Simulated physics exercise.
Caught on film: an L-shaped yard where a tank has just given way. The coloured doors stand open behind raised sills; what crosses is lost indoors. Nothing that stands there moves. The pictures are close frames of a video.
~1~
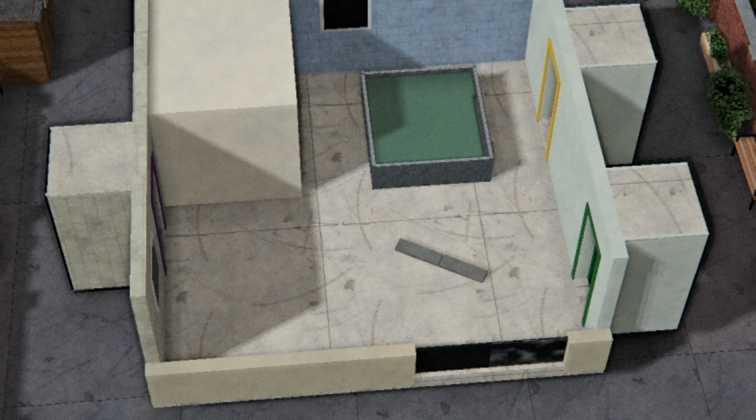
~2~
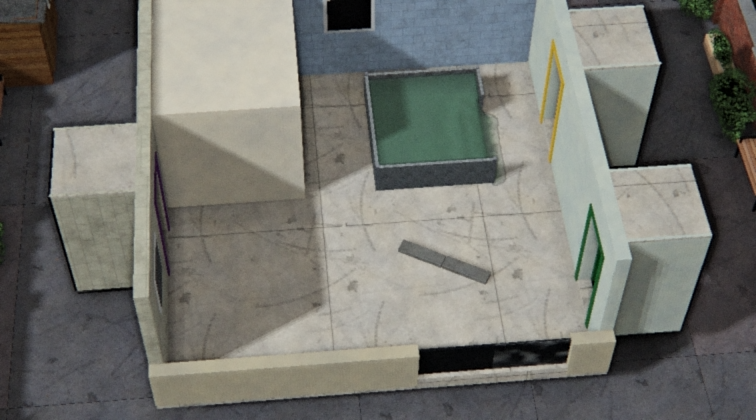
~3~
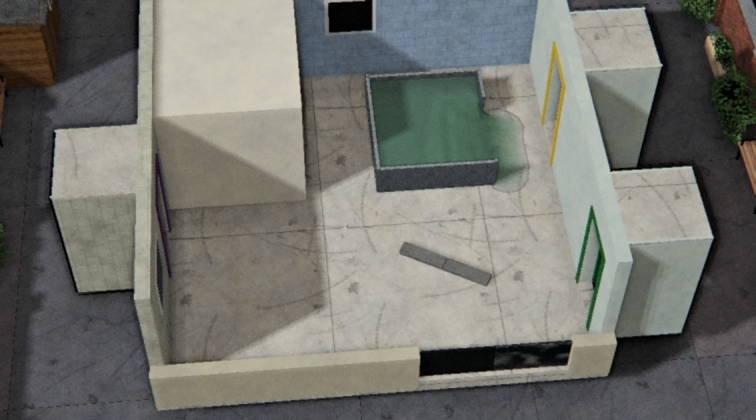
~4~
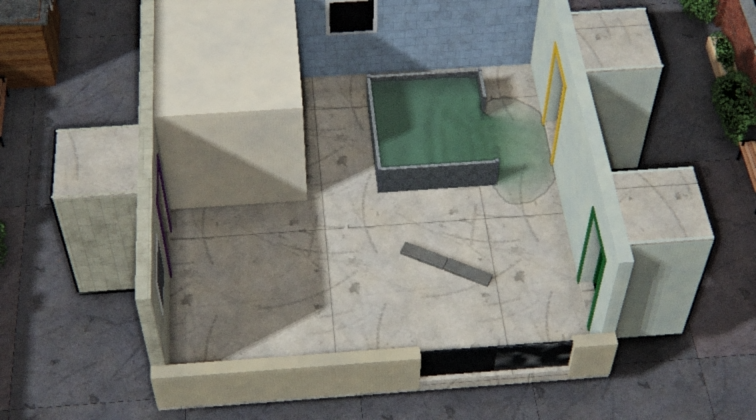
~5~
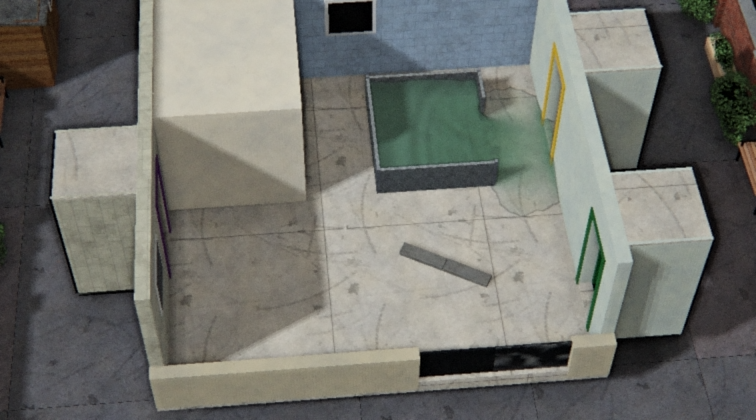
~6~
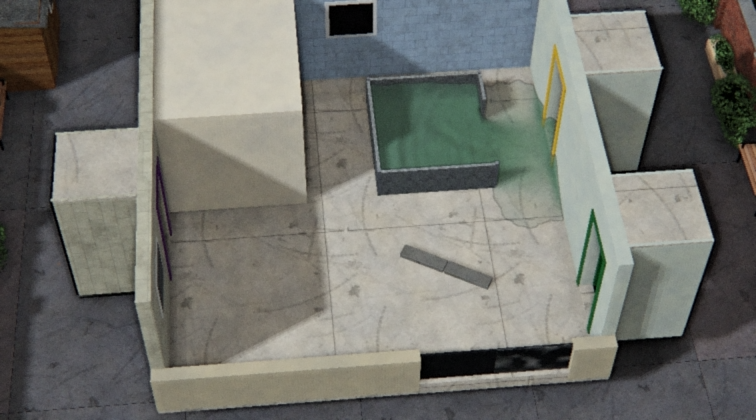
A walled yard, L-shaped around a large cream block at the left, is seen from high above, with paving and greenery outside. A green-filled, grey-walled open tank stands near the blue back wall, with yellow- and green-framed doorways on the right, a purple-framed one on the left, and a grey plank on the pale floor. The view shifts very slightly at first, then the tank's right side opens and greenish water pours out, spreading across the floor to the right-hand wall by the yellow doorway.
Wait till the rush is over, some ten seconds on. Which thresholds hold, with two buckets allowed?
The yellow door lets in a lot; the purple door admits no more than that; the green door lets in a lot.
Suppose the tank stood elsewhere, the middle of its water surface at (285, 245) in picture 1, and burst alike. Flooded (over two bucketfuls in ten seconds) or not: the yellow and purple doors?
One by one: Yellow door keeps below it; purple door holds.
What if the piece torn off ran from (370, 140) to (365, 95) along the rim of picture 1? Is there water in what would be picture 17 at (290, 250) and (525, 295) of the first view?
One after the other: Flooded, dry.
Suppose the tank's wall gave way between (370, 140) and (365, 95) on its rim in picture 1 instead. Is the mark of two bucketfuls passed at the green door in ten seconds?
One by one: The green one goes over.
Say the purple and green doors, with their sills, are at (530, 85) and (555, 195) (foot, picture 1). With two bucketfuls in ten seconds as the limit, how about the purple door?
Purple door floods.
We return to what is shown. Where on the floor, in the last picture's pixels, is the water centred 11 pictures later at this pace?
Near (469, 156).
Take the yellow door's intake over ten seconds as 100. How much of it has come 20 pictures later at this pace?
I make it 95 per cent.
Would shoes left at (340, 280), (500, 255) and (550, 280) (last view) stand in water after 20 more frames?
As listed: No water, flooded, flooded.
A moment on, water covers 10 % of the floor; the yellow door far over two buckets in, the purple door not reached, the green door not reached.
Next, water covers 25 % of the floor; the yellow door far over two buckets in, the purple door not reached, the green door wet at the sill, nothing in.
Then, water covers 40 % of the floor; the yellow door far over two buckets in, the purple door not reached, the green door wet at the sill, nothing in.
Later, water covers 80 % of the floor; the yellow door far over two buckets in, the purple door not reached, the green door under two buckets in.
In the end, water covers 95 % of the floor; the yellow door far over two buckets in, the purple door wet at the sill, nothing in, the green door over two buckets in.
